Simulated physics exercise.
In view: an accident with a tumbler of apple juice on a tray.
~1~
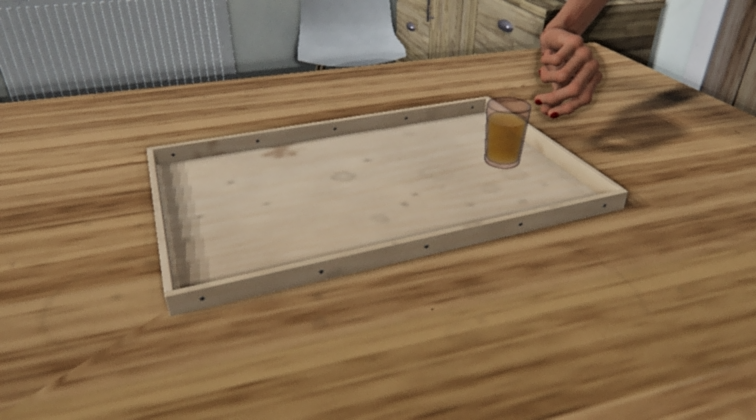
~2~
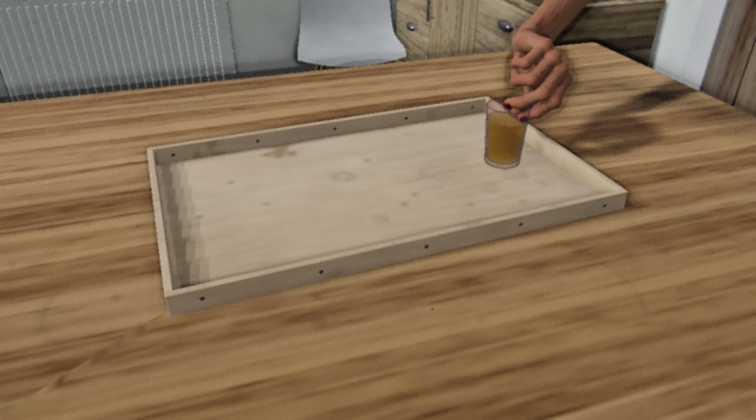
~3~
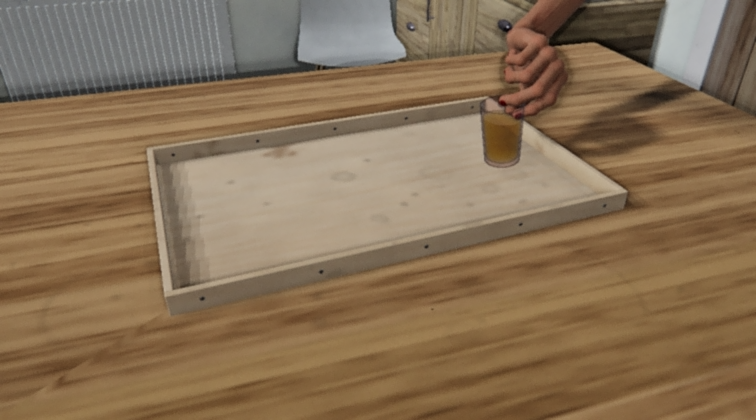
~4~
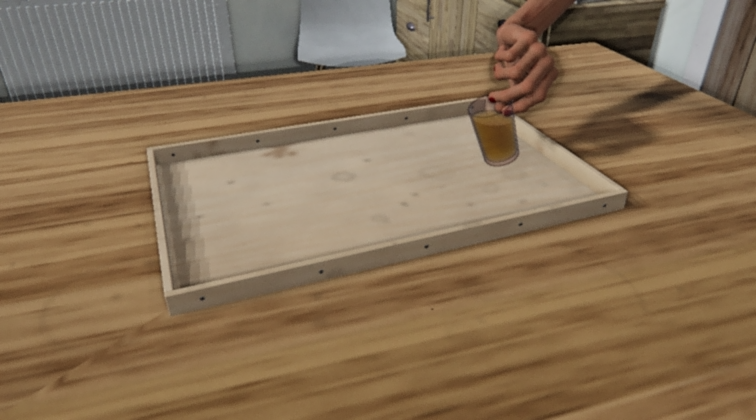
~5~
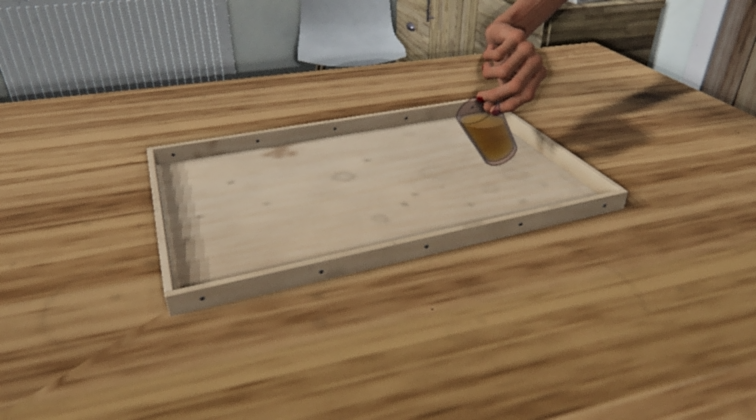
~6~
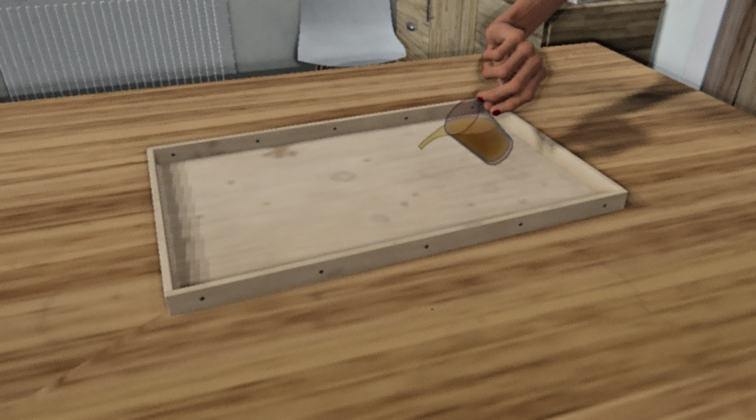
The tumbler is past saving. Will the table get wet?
The apple juice is held by the rim.
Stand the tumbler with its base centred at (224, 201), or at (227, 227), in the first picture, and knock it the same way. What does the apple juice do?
One: It wets the top as well. Two: It wets the top as well.
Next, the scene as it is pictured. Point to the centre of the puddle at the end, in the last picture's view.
Roughly at (271, 197).
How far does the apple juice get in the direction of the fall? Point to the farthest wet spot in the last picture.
Near (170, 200).
Shortly, the tumbler lies in the tray; the puddle covers about as much as a plate; none is outside.
Then, the puddle covers about as much as a tray; none is outside.
At the finish, the puddle covers about as much as a tray; none is outside.
